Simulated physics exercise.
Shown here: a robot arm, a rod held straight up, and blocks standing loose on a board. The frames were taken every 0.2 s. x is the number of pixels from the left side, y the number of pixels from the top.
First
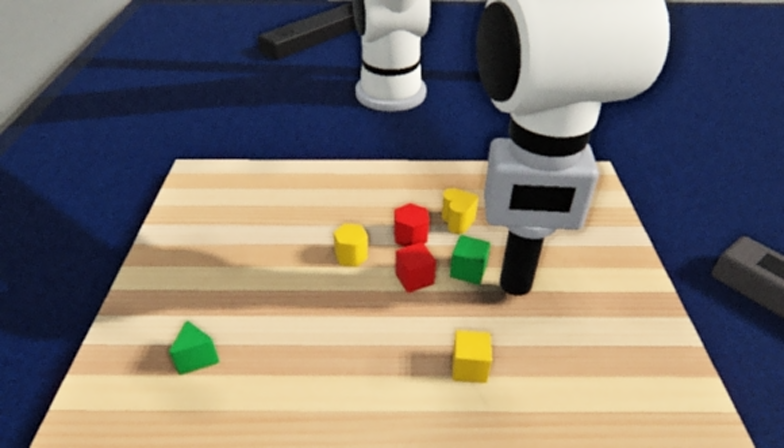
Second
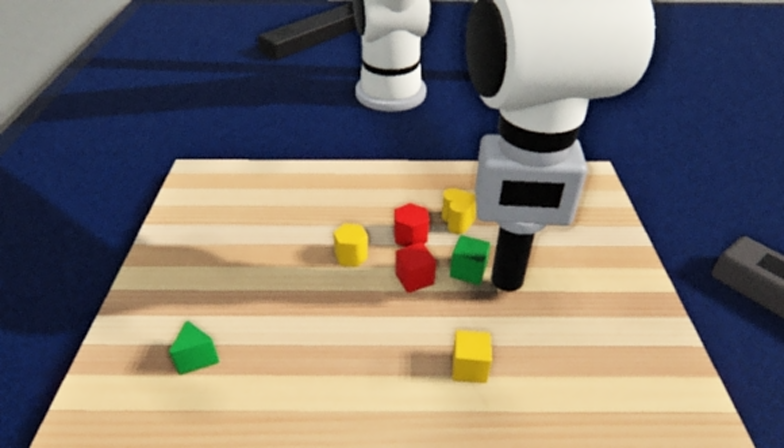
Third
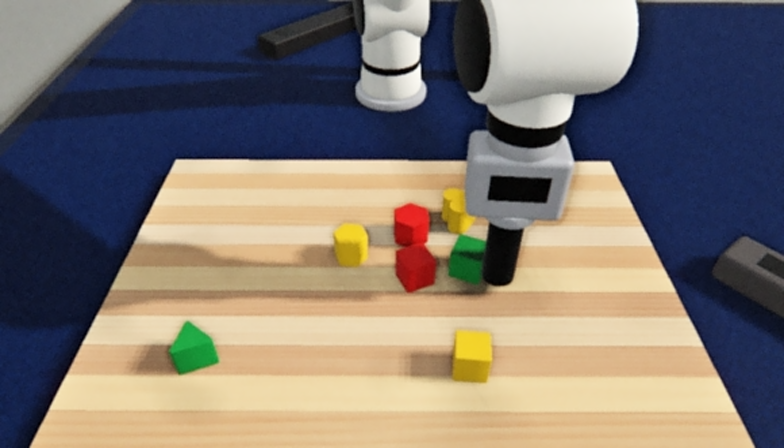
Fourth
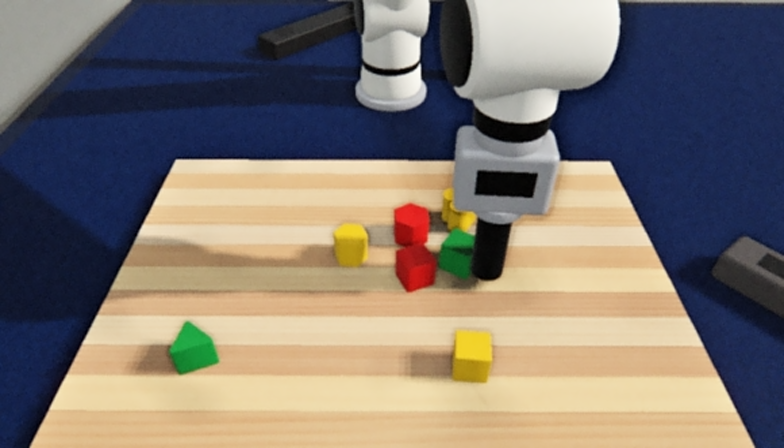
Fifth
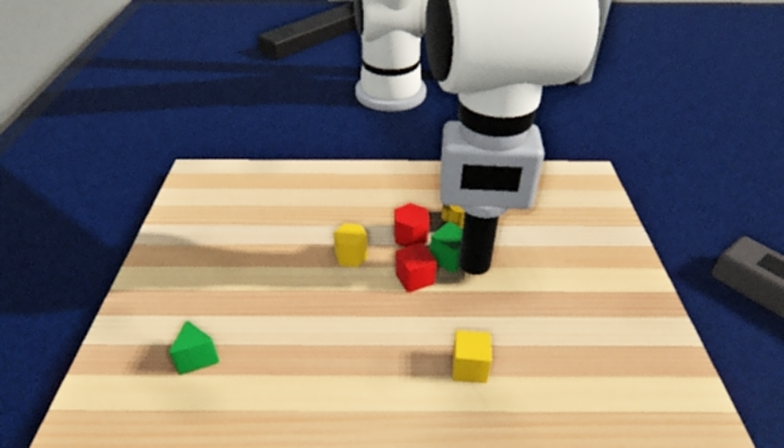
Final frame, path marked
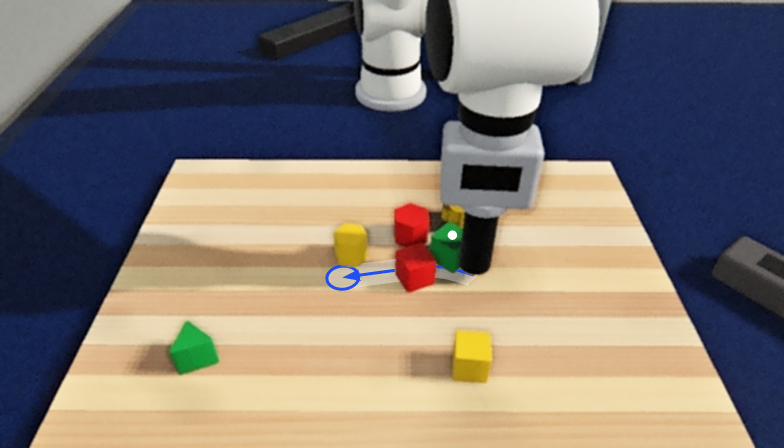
The video shows a robot arm moving a black upright rod slowly leftward across a wooden board of loose coloured blocks, then nudging a green block a short way left and slightly back, close to the red blocks.
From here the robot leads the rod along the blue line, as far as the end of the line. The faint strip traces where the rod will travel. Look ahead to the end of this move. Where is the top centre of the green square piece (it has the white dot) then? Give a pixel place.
The green square piece ends near (419, 222).
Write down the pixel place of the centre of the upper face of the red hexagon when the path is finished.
My estimate: (399, 204).
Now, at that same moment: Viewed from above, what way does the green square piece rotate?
It turns clockwise.
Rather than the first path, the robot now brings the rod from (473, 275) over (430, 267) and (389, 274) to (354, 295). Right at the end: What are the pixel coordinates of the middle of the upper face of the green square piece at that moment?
For the centre of its top, I'd go with (419, 223).
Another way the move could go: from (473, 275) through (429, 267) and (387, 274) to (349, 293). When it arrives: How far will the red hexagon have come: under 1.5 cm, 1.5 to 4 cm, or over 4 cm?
Final distance: 1.5 to 4 cm.
The line goes from (473, 275) over (430, 266) and (387, 271) to (343, 277); the dot is on the green square piece.
The first path, step by step. One third of the way, rod at (431, 256); red hexagon at (400, 205), turned 15° clockwise; red square piece at (407, 258), turned 15° anticlockwise; green square piece at (422, 223), turned 30° clockwise.
Two thirds of the way, rod at (387, 261); red hexagon at (399, 204), turned 20° clockwise; red square piece at (377, 271), turned 60° anticlockwise; green square piece at (419, 222), turned 35° clockwise.
At the end, rod at (342, 267); yellow hexagon at (342, 232), turned 35° clockwise; red hexagon at (399, 204), turned 20° clockwise; red square piece at (373, 274), turned 75° anticlockwise; green square piece at (419, 222), turned 35° clockwise.
